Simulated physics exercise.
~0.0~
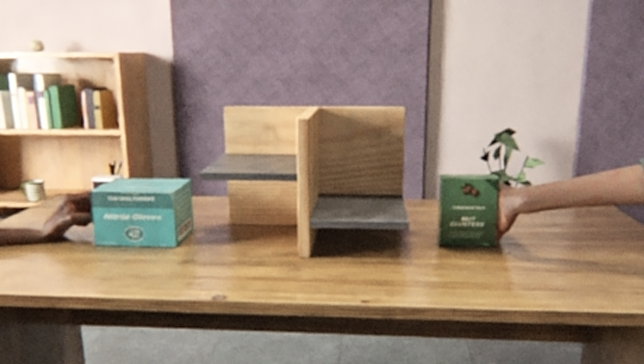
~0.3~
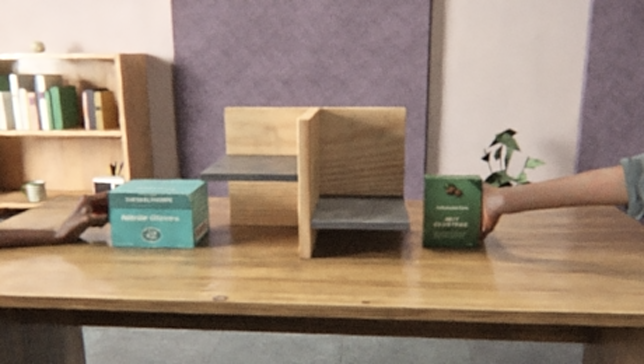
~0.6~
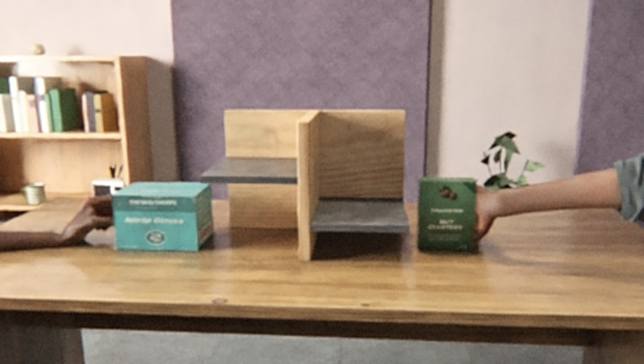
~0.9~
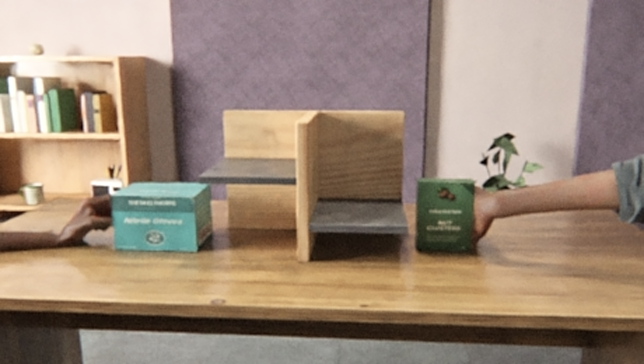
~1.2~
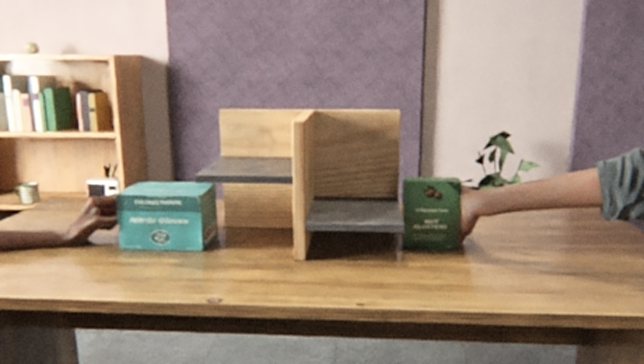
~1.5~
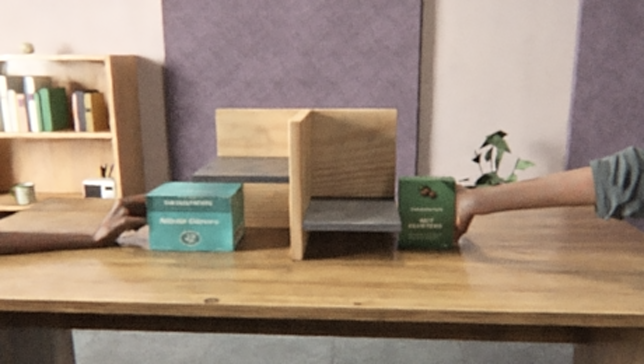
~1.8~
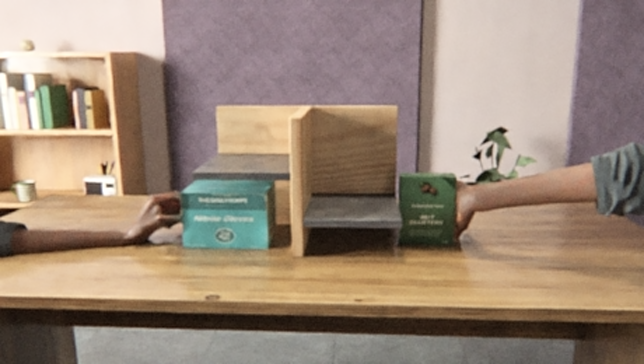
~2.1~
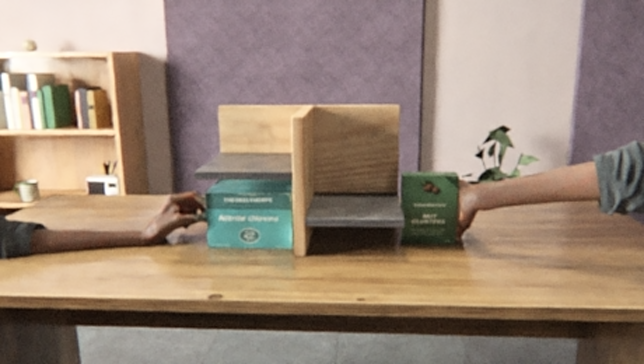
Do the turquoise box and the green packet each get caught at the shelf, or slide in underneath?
The green packet is too tall and gets caught at the edge of its shelf. The turquoise box clears its shelf and slides in underneath.
